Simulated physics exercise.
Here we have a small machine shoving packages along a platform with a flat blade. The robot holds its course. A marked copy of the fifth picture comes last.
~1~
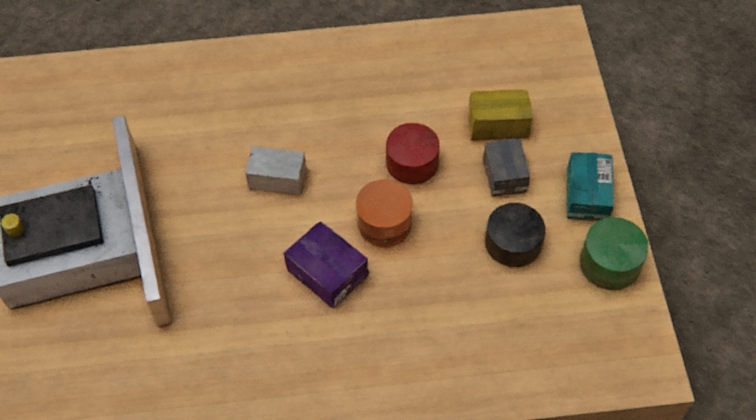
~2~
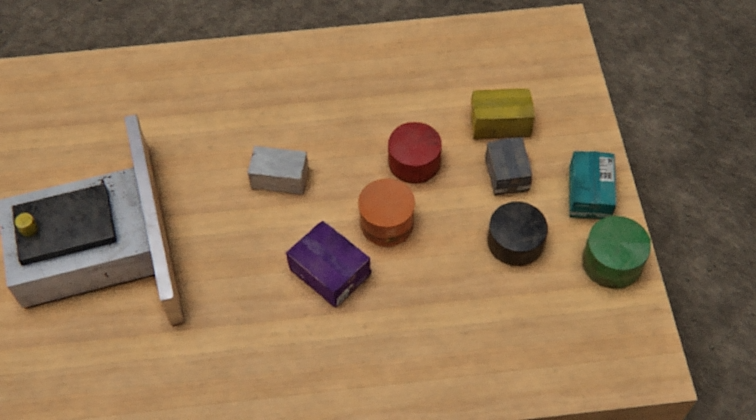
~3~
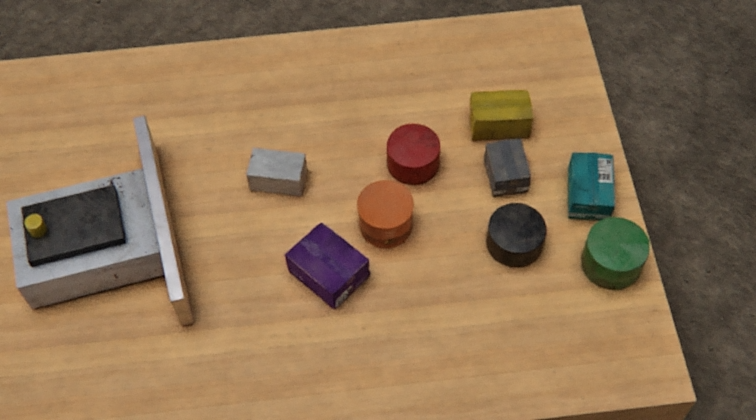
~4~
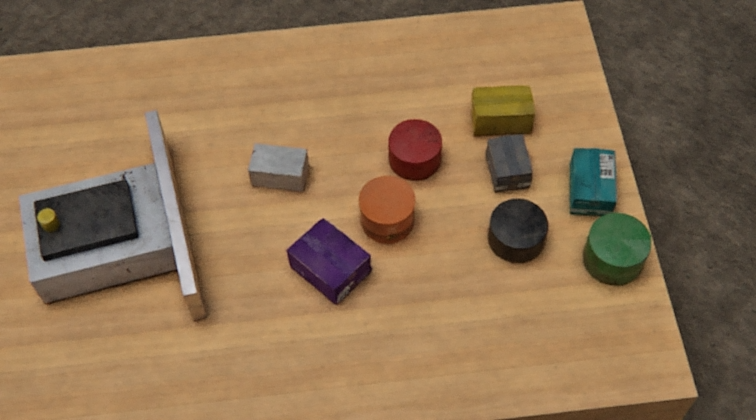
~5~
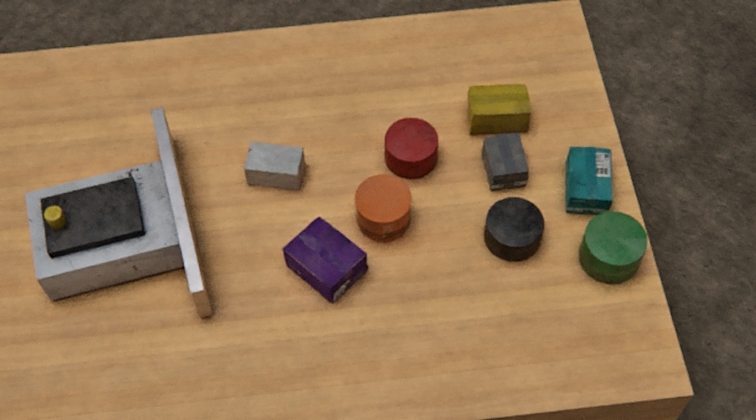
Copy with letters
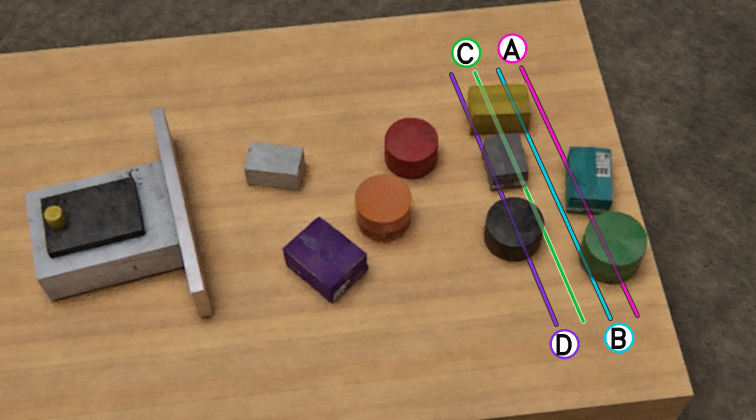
On a wooden platform, a small flat-bladed robot moves slowly right toward scattered, motionless packages.
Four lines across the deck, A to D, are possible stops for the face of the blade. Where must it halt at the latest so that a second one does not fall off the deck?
Up to line C.
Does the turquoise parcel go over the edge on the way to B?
Yes.
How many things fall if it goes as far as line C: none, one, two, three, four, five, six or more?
One.
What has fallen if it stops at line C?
The turquoise parcel goes over.
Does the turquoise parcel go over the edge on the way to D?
No.
On the marked copy, A at (575, 182); B at (550, 185); C at (525, 188); D at (500, 190).
Taking C. A third of the way, robot (228, 201); purple parcel (356, 257); white crate (324, 152).
Two thirds of the way, robot (357, 187); yellow box (513, 96); grey parcel (522, 162).
When it is over, robot (453, 177); turquoise parcel over the edge; green canister (647, 256); one fallen.
As for the rest, A drops five; B drops three; D is within the limit but short.
